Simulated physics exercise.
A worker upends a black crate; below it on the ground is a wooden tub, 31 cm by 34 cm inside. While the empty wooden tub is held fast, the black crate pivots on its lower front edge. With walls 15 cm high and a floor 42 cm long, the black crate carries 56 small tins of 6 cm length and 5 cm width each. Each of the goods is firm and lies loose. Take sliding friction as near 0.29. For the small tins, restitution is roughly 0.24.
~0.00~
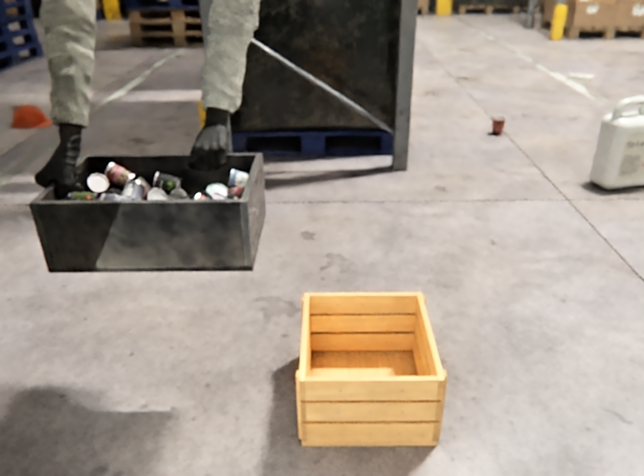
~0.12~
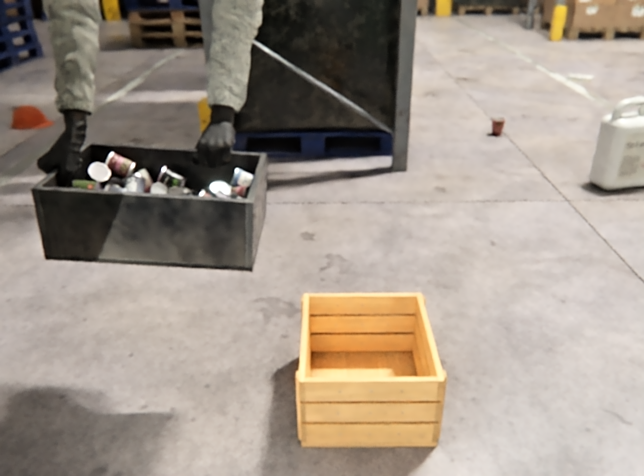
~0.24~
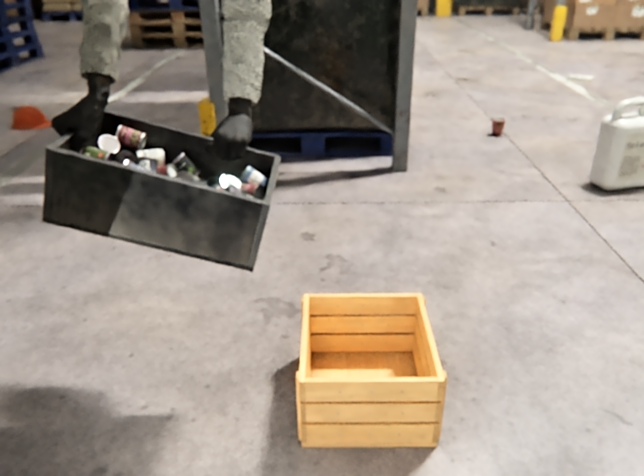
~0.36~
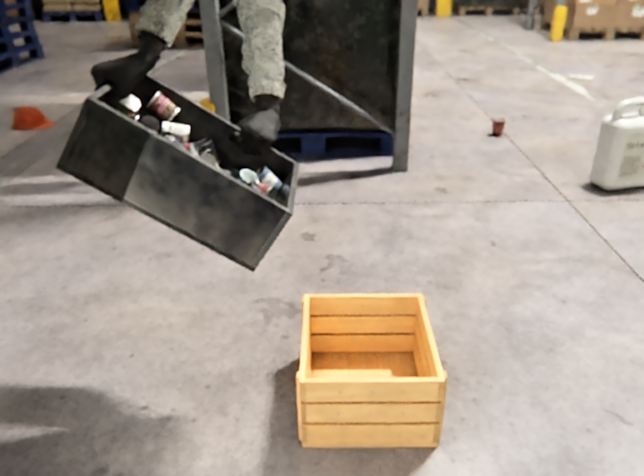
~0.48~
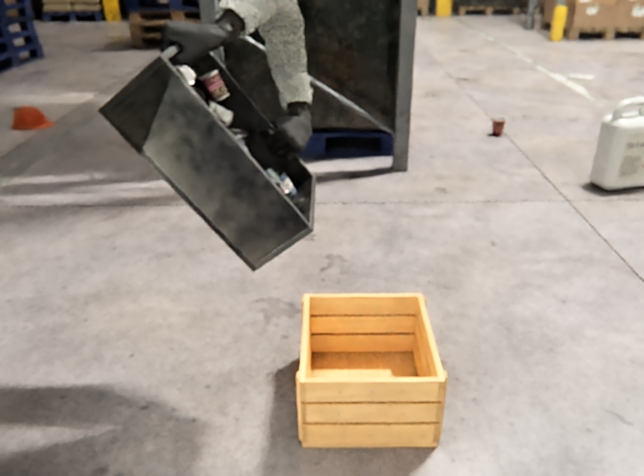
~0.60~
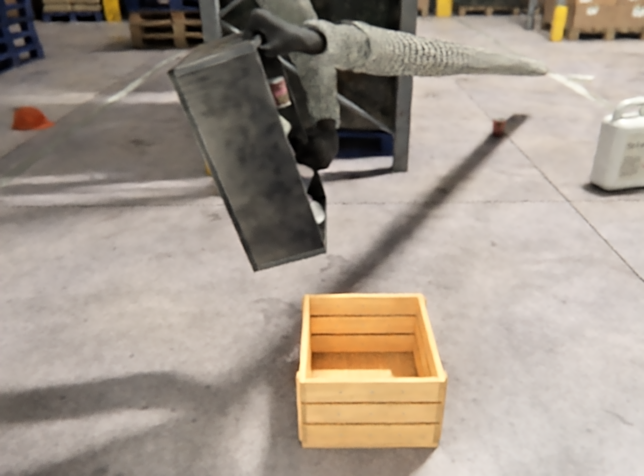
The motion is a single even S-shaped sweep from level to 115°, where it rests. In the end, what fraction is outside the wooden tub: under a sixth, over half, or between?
Outside share: One-sixth to one-half.
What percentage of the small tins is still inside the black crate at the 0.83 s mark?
Around 70 per cent of the load.
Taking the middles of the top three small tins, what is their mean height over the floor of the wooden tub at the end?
Roughly 8 cm.
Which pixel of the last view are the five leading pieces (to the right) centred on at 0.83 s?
Somewhere near pixel (404, 239).
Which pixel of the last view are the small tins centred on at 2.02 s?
Somewhere around (386, 385) in pixels.
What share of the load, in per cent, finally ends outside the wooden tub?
Share of items: Approx. 25 %.
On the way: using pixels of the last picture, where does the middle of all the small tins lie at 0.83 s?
I'd say close to (326, 213).
After 0.83 s, tilt 105°; 38 still in the black crate and 18 in the air.
After 1.11 s, tilt 115°; 9 still in the black crate, 21 in the wooden tub, 10 outside the wooden tub and 16 in the air.
After 1.51 s, tilt 115°; 42 in the wooden tub and 14 outside the wooden tub.
Final count (at 2.02 s), 42 in the wooden tub and 14 outside the wooden tub. Asked share, 14 of 56, 25 per cent.
